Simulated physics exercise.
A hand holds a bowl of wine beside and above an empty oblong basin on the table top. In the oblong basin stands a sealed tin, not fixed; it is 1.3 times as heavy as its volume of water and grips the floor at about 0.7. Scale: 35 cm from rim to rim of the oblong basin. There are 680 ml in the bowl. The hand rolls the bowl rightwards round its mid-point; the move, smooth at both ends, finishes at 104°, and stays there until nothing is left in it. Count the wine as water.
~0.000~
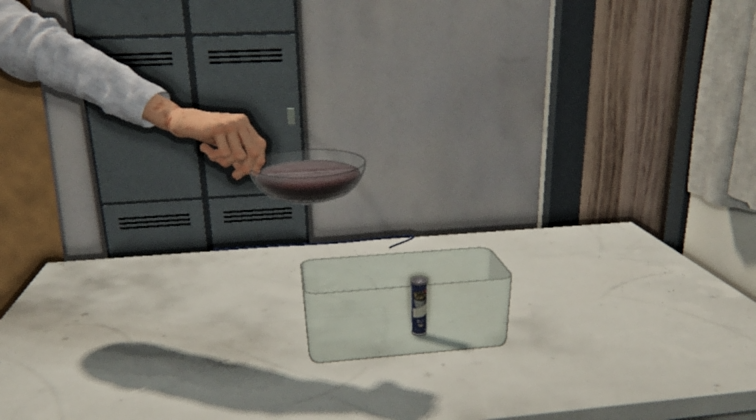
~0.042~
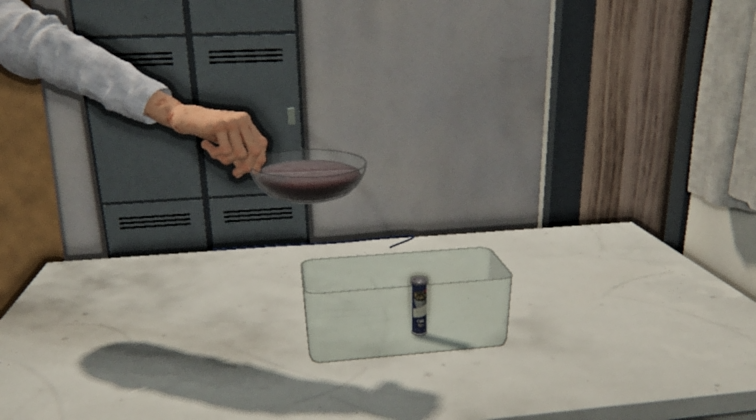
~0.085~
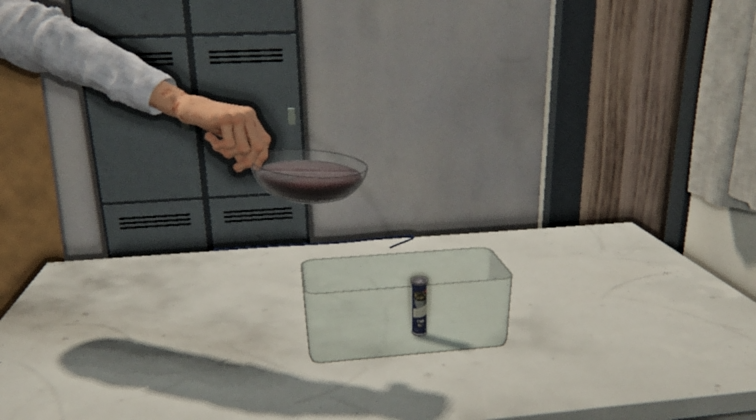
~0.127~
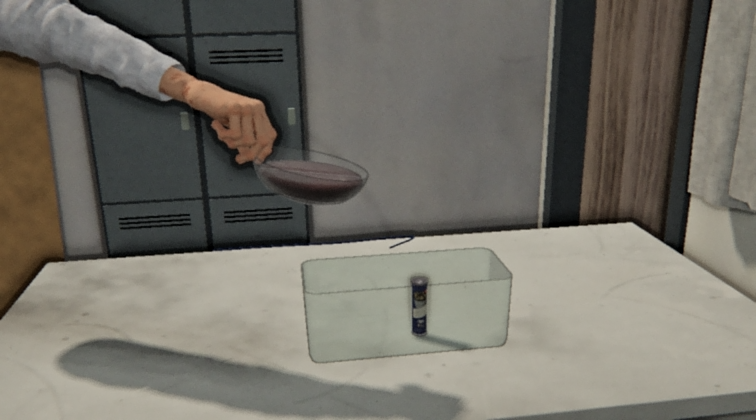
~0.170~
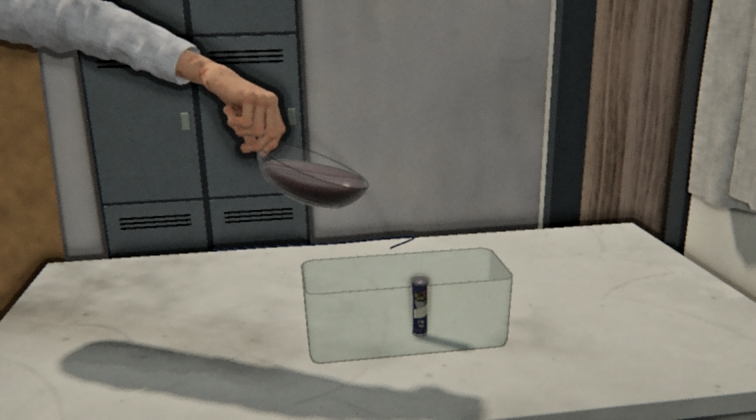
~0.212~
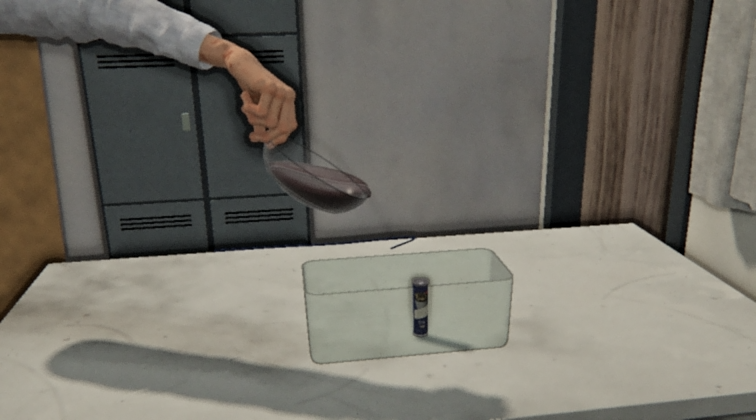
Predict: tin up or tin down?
It goes over.
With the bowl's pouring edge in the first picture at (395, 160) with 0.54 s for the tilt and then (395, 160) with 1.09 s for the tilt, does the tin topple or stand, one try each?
First it keeps standing; then it remains upright.
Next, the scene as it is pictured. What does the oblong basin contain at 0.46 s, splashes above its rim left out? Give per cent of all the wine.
Near 58 in a hundred.
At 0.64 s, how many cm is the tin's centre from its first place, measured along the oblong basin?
About 5 cm.
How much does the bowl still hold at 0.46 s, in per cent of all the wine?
Some 1 per cent.
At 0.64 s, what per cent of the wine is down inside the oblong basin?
About 96 per cent.
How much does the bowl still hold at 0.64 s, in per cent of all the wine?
Some 0 per cent.
By 0.46 s the tilt is 98° and 1 per cent is still to pour; the tin stands where it began.
By 0.64 s the tilt is 104° and 0 per cent is still to pour; the tin leans 8°.
By 0.83 s the tilt is 104° and 0 per cent is still to pour; the tin leans 6°.
By 1.04 s the tilt is 104° and 0 per cent is still to pour; the tin leans 52°.
At rest the tin lies on its side.
